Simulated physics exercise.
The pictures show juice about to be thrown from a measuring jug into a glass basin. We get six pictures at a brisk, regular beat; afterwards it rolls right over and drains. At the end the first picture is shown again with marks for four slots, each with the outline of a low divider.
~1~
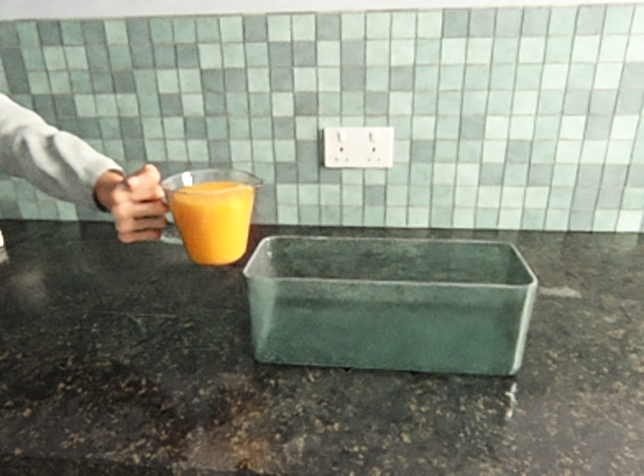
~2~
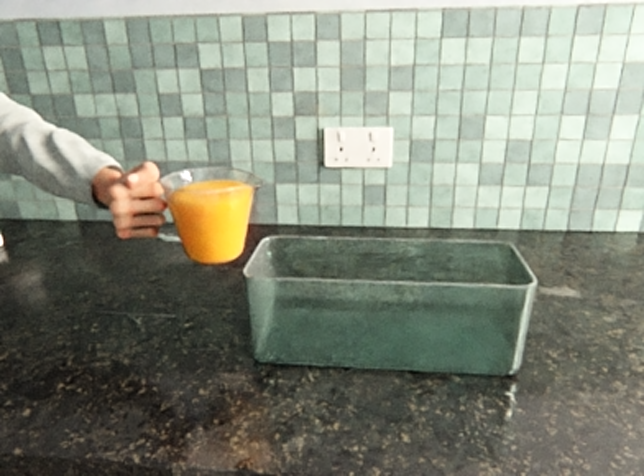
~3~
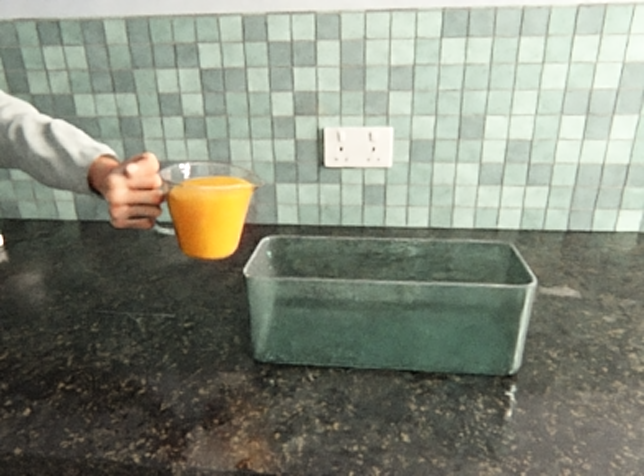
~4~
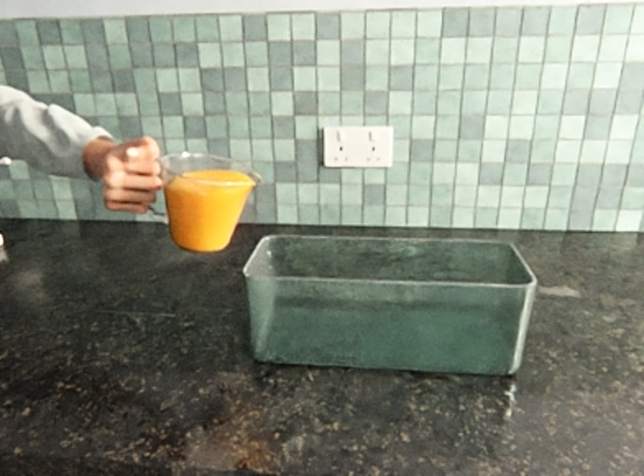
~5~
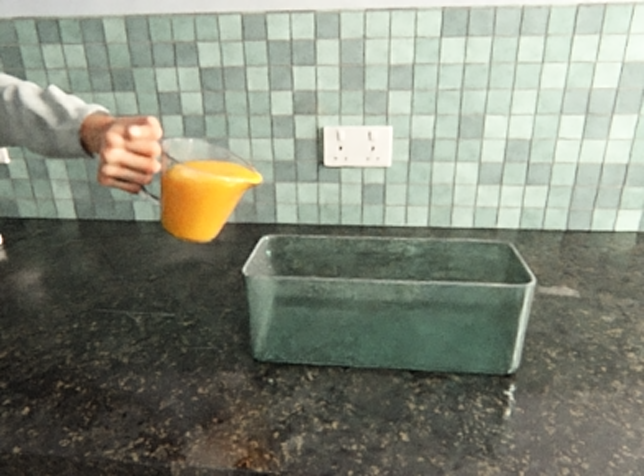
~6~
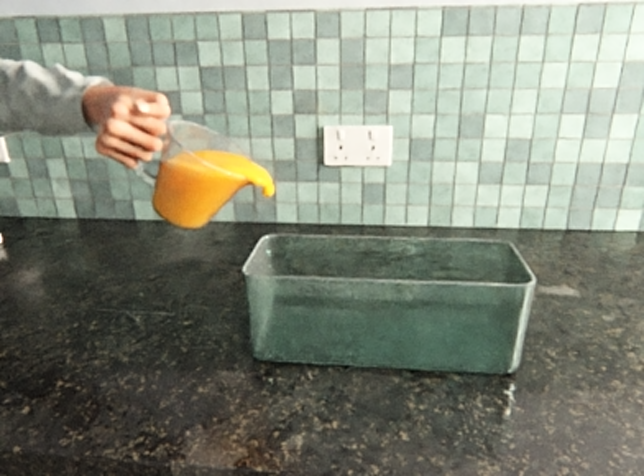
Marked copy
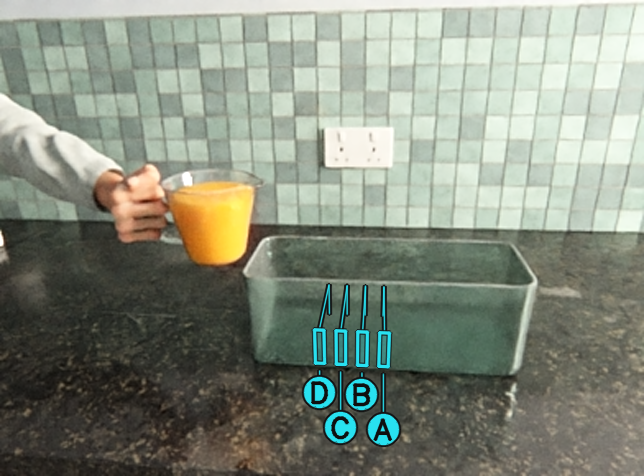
A hand tilts a glass jug to the right until orange juice passes its lip.
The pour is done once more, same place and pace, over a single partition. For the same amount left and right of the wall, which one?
C.
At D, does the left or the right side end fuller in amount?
The right side.
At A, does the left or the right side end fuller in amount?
The left one.
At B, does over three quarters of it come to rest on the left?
Yes, it does.
In cyan, A at (383, 373); B at (361, 372); C at (340, 371); D at (319, 370).
With A, about 92 % ends left of the wall and 5 % right of it; 3 % is lost outside.
With B, about 93 % ends left of the wall and 4 % right of it; 3 % is lost outside.
With C, about 56 % ends left of the wall and 43 % right of it.
With D, about 10 % ends left of the wall and 90 % right of it.
